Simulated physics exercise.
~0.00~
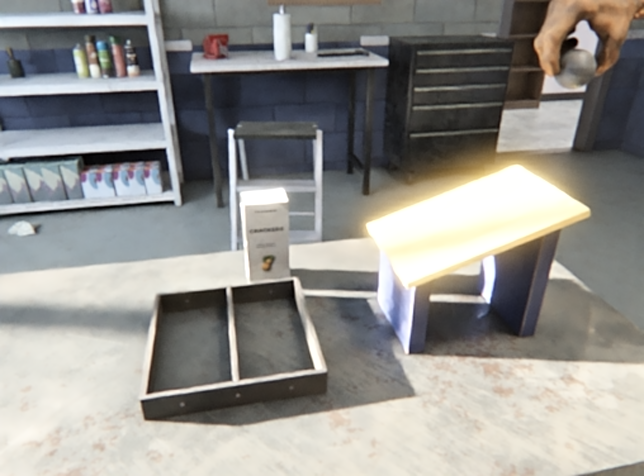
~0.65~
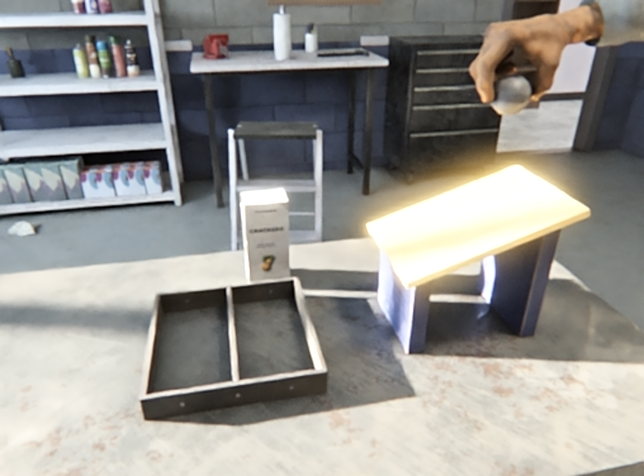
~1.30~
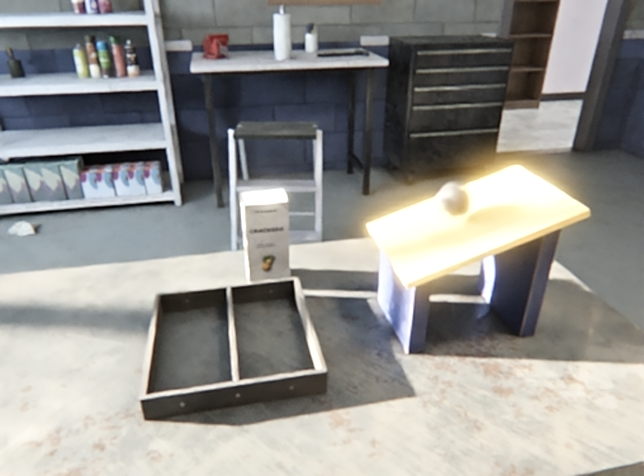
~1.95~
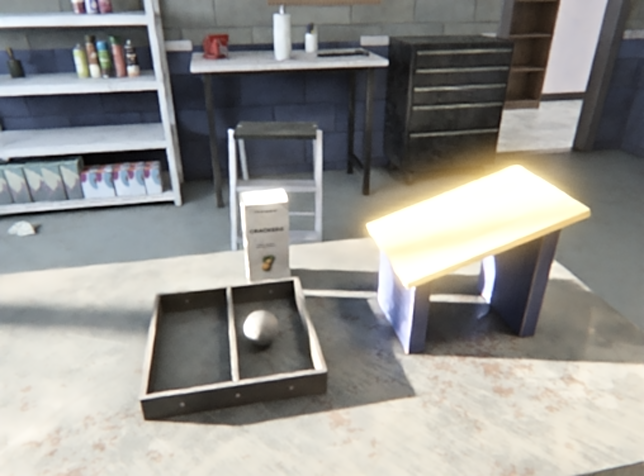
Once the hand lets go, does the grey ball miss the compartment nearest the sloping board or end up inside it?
The grey ball ends up inside the tray's right-hand compartment, the one nearest the sloping board.
Grey ball released by a hand onto a sloping board, moving down to the left and ending in the tray's nearer compartment.
